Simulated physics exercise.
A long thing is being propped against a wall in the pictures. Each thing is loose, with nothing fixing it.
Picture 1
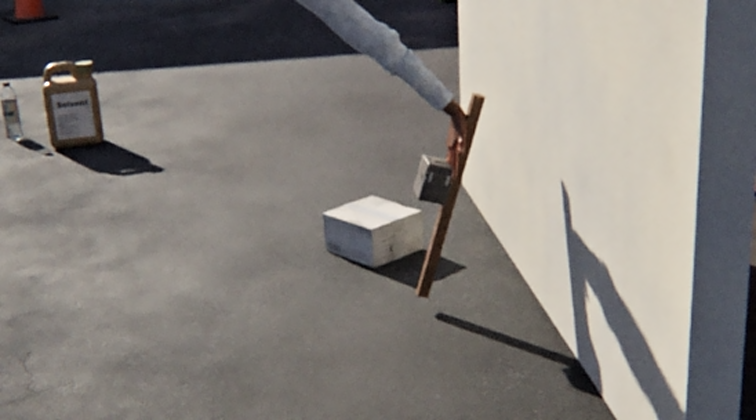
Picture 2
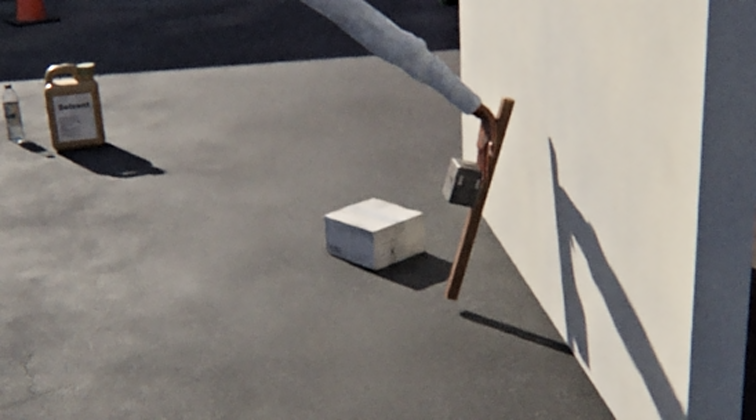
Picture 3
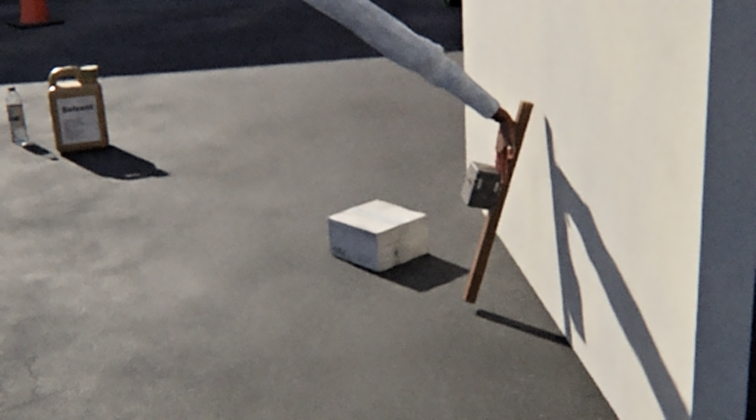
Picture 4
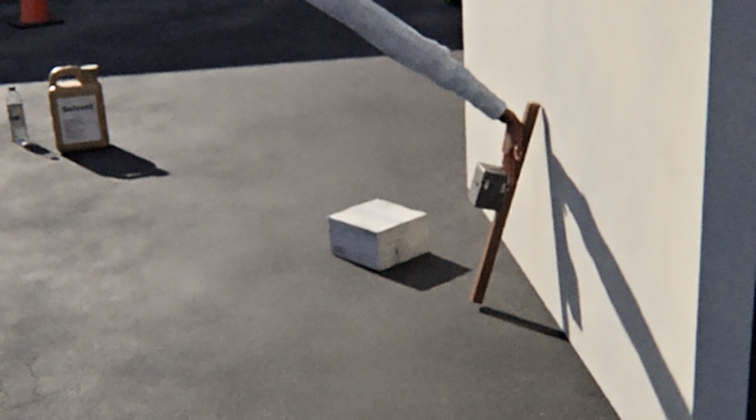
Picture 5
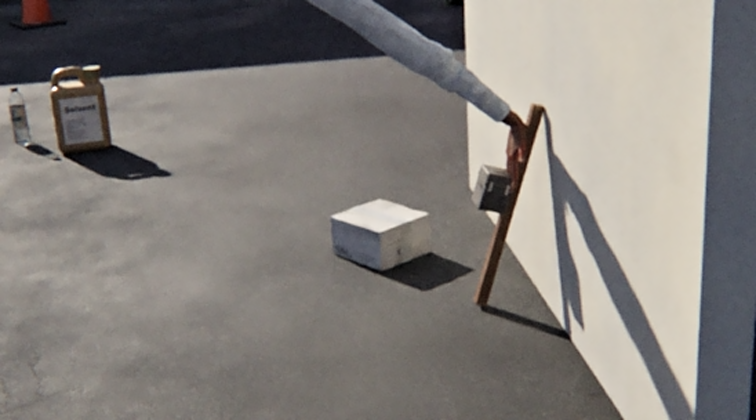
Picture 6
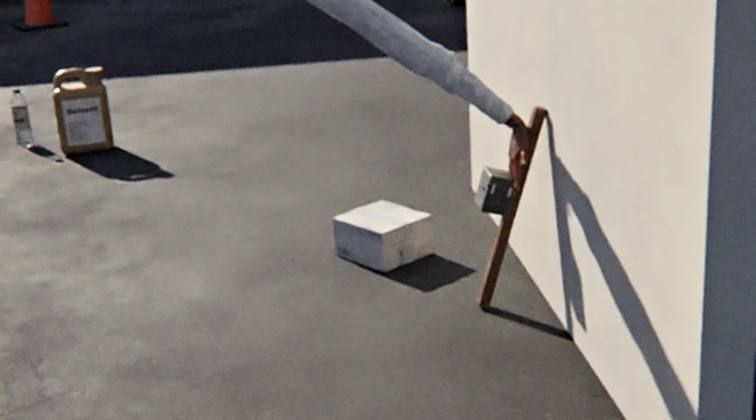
A brown pole with a small gray block on it was carried right by a gray-sleeved arm and leaned against a pale wall, the hand staying on it, while a white box sat nearby.
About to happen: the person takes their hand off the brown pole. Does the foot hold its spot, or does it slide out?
Most likely it won't move.
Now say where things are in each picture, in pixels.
The first frame shows not yet at the wall; brown pole (450, 198); white box (373, 231).
The second frame shows not yet at the wall; brown pole (479, 201); white box (374, 233).
The third frame shows not yet at the wall; brown pole (497, 204); white box (378, 235).
The fourth frame shows not yet at the wall; brown pole (504, 205); white box (378, 234).
The fifth frame shows propped up under the hand; brown pole (508, 207); white box (380, 234).
The sixth frame shows propped up under the hand; brown pole (511, 209); white box (383, 235).
Then, 0.30 s on from there, no change.
Then, 0.70 s on from there, brown pole resting near (511, 209).
In the end, both unmoved. At the end, from the last picture's camera, brown pole near (511, 209). The pole holds.
